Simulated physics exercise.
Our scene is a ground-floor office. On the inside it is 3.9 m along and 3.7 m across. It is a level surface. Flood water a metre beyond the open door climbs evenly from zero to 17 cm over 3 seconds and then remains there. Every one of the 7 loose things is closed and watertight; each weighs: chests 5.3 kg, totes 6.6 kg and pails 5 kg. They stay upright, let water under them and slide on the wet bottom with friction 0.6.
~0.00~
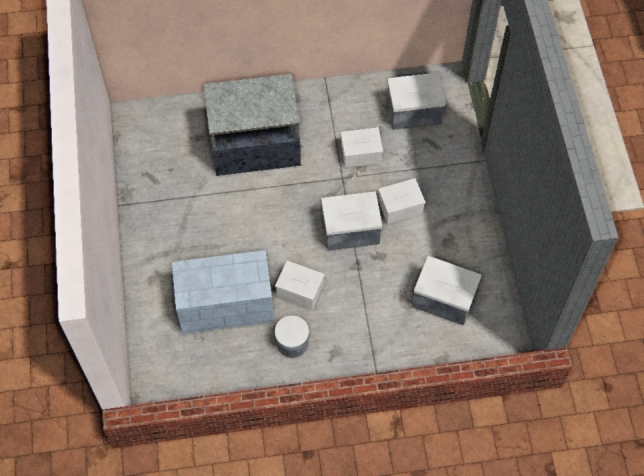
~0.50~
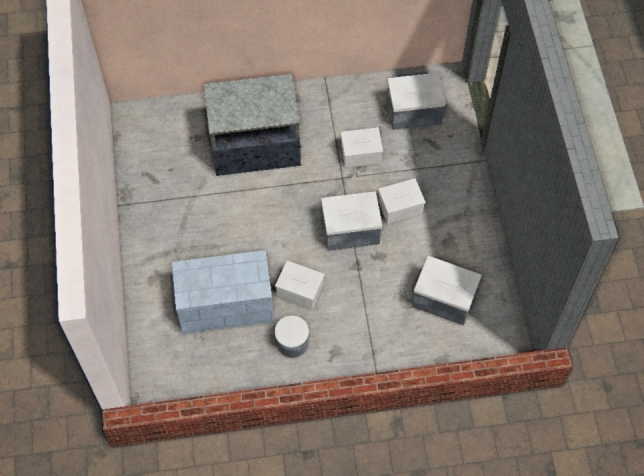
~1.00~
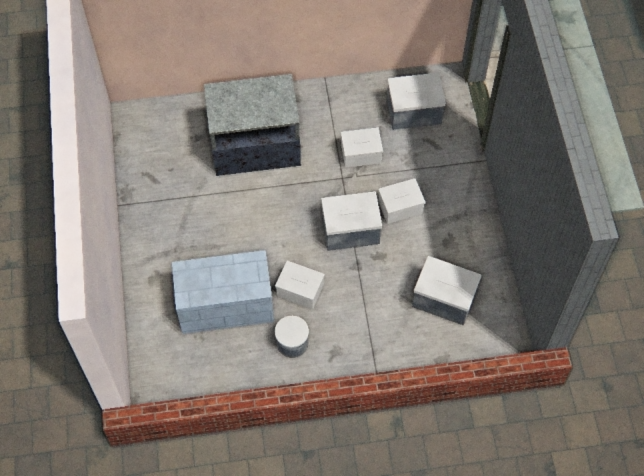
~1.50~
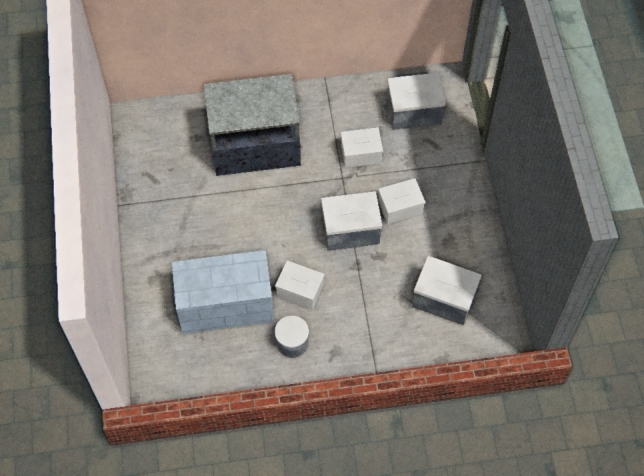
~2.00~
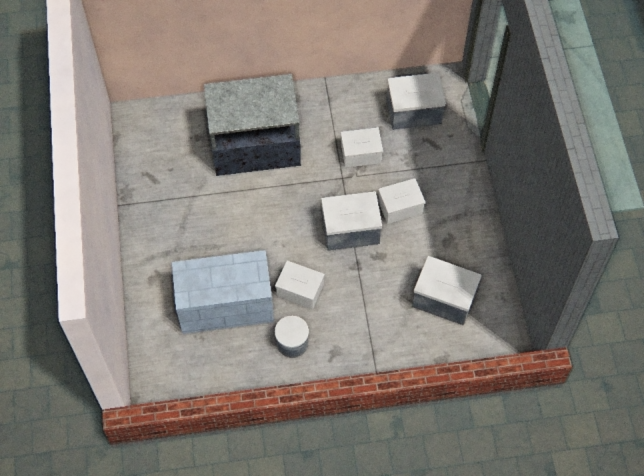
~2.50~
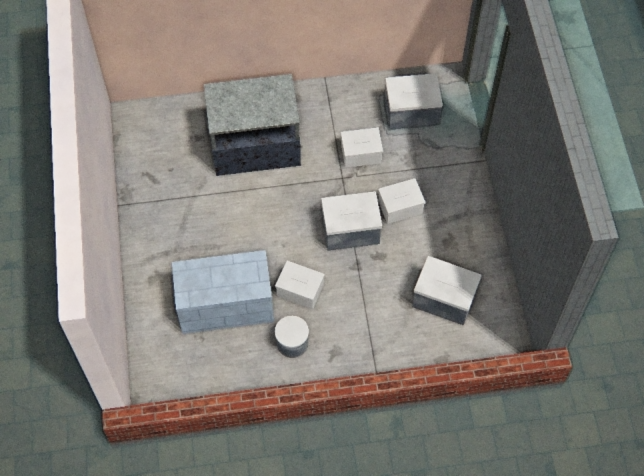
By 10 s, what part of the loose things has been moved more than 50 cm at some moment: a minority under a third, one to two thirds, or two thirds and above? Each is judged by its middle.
Some of them shift that far, a third to two thirds.
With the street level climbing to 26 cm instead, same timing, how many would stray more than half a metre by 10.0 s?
It would come to 5 of them.
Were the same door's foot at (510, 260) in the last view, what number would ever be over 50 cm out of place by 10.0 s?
4.
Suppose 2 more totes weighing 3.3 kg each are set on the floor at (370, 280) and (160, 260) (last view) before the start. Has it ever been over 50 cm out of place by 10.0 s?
The first: Exceeds it. The second: Exceeds it.
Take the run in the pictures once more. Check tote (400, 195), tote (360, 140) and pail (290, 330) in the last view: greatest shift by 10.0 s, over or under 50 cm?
Result, in turn: Stayed within / exceeded / stayed within.
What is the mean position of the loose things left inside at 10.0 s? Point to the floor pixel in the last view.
About (344, 266).
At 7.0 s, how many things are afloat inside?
It comes to 1 of them.
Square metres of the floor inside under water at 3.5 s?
Near 2.5 m2 in all.
After 3.5 s 0 of 7 are over 50 cm from their spots; 0 afloat.
After 4.5 s 1 of 7 are over 50 cm from their spots; 1 afloat.
After 7.0 s 3 of 7 are over 50 cm from their spots; 1 afloat.
After 10.0 s 4 of 7 are over 50 cm from their spots, and 4 have been at some point; 2 afloat.
